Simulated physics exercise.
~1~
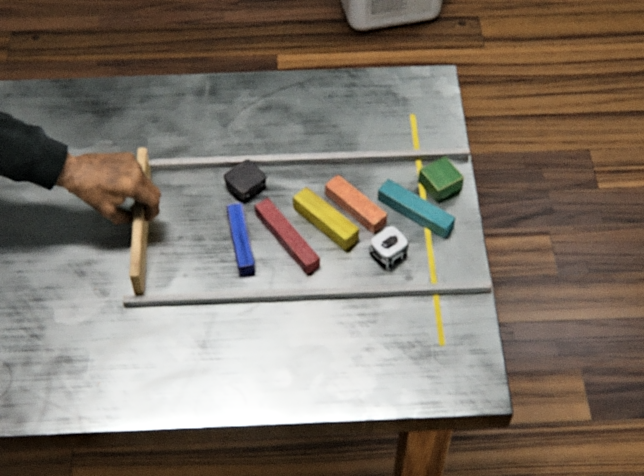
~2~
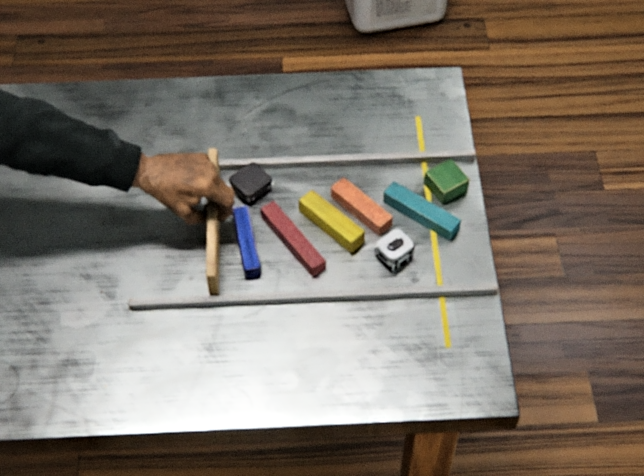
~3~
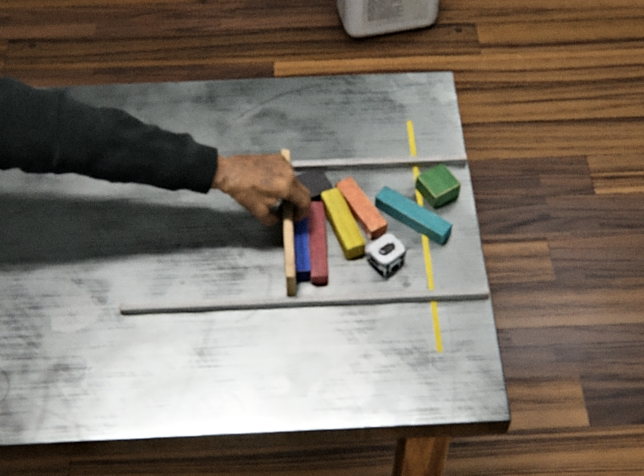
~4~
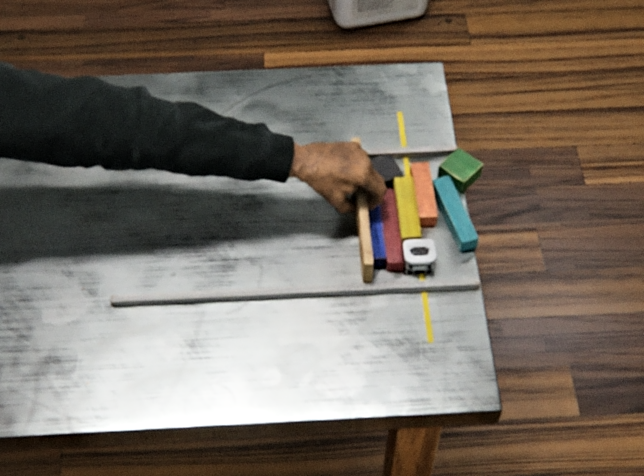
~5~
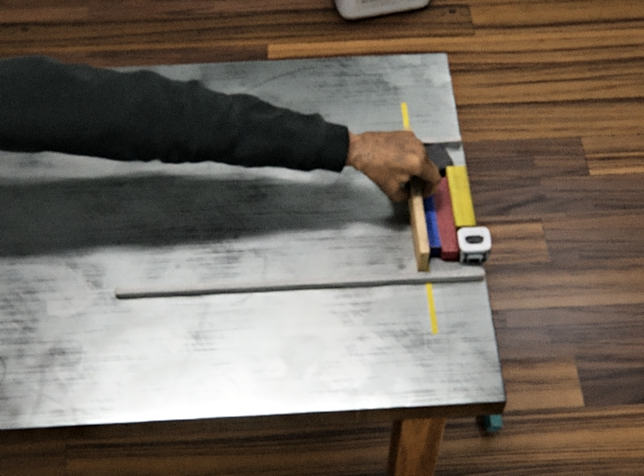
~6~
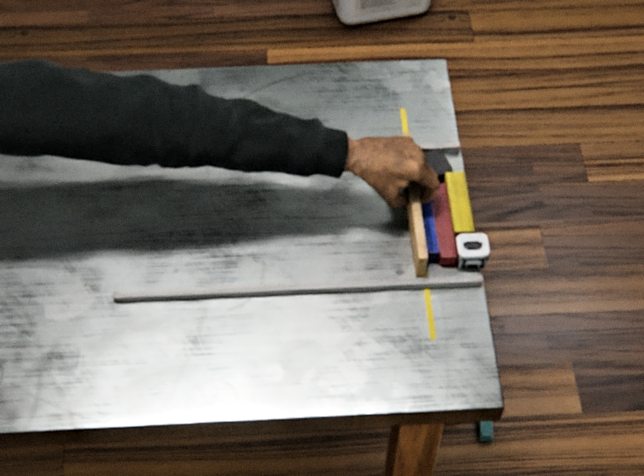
On a table, a hand pushes a board rightward, sweeping sticks and blocks until three drop off.
